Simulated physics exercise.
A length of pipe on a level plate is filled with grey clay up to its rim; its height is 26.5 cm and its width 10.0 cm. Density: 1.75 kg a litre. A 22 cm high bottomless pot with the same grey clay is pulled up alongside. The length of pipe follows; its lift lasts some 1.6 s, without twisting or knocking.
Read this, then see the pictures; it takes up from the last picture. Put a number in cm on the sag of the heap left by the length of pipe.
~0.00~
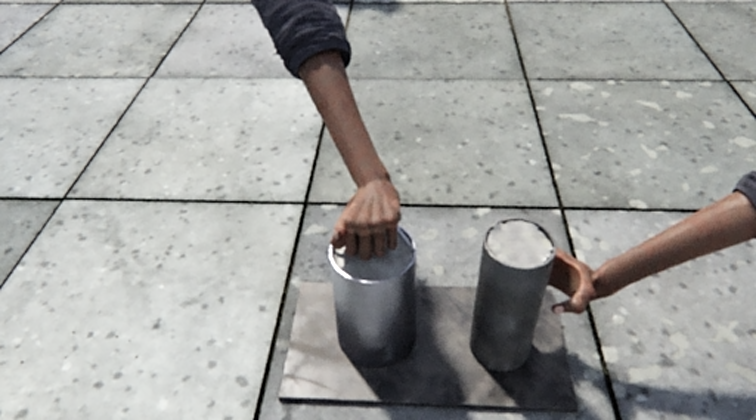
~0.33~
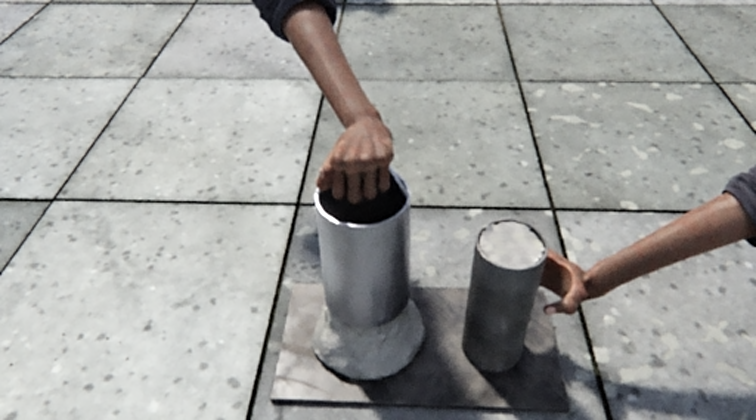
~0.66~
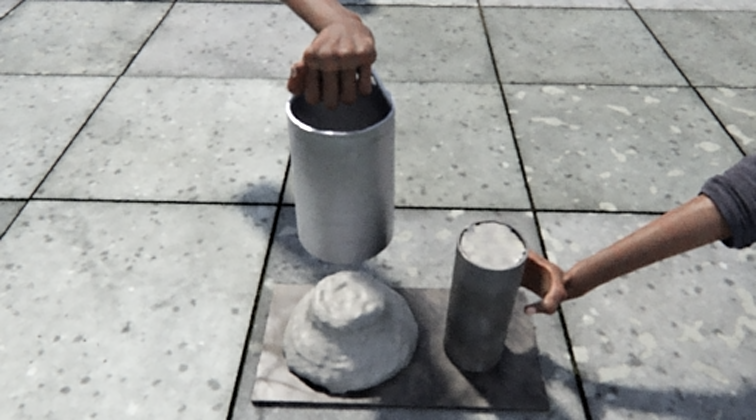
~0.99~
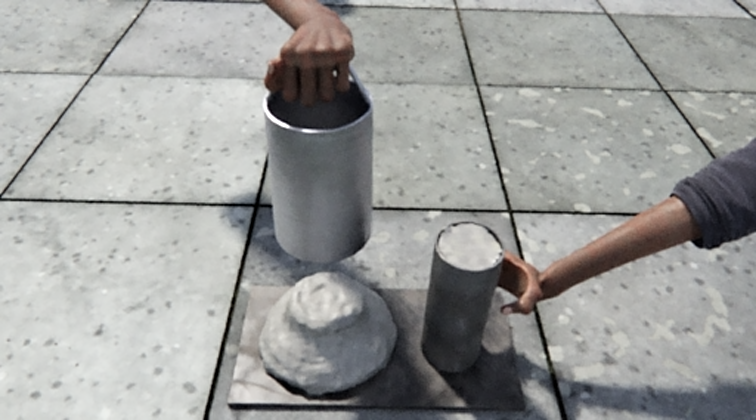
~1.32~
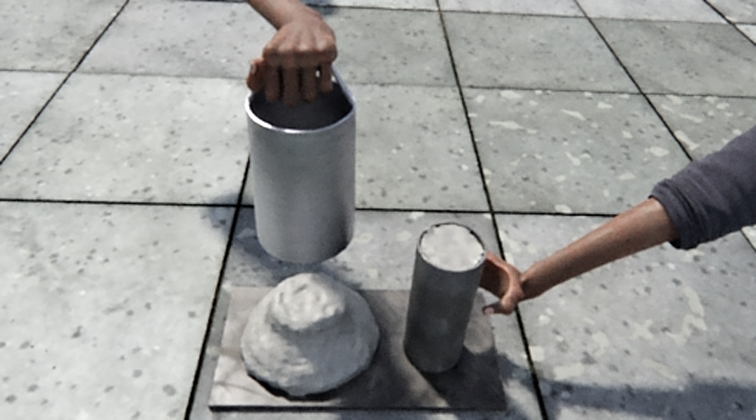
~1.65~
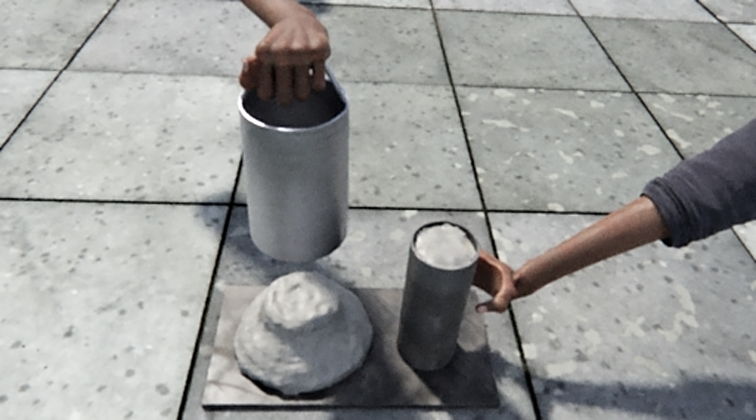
Roughly 13 centimetres.
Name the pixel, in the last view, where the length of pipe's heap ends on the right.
It sits close to (477, 352) in the last picture.
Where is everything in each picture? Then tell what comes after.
Middle of the pot's mouth at (373, 251), still down; middle of the length of pipe's top at (520, 243), not yet moved, in the first picture.
Middle of the pot's mouth at (363, 195), raised 12 cm; middle of the length of pipe's top at (512, 244), not yet moved, in the second picture.
Middle of the pot's mouth at (341, 105), raised 27 cm; the pot's heap 11 cm high and 25 cm wide, top at (349, 297); middle of the length of pipe's top at (493, 245), not yet moved, in the third picture.
Middle of the pot's mouth at (319, 103), raised 28 cm; the pot's heap 11 cm high and 25 cm wide, top at (327, 299); middle of the length of pipe's top at (470, 246), not yet moved, in the fourth picture.
Middle of the pot's mouth at (301, 103), raised 28 cm; the pot's heap 11 cm high and 25 cm wide, top at (309, 300); middle of the length of pipe's top at (452, 246), not yet moved, in the fifth picture.
Middle of the pot's mouth at (295, 101), raised 28 cm; the pot's heap 11 cm high and 25 cm wide, top at (303, 298); middle of the length of pipe's top at (445, 245), not yet moved, in the sixth picture.
After 2.1 s, the length of pipe is up 7.4 cm; the grey clay has come down 3.8 cm to 23 cm and is 14 cm wide.
After 2.5 s, the length of pipe is up 18 cm; the grey clay has come down 13 cm to 14 cm and is 19 cm wide.
After 2.9 s, the length of pipe is up 28 cm; the grey clay has come down 13 cm to 14 cm and is 19 cm wide.
After 3.3 s, the length of pipe is clear; the grey clay has come down 13 cm to 14 cm and is 19 cm wide.
After 3.9 s, at rest, the length of pipe is clear; the grey clay has come down 13 cm to 14 cm and is 19 cm wide.
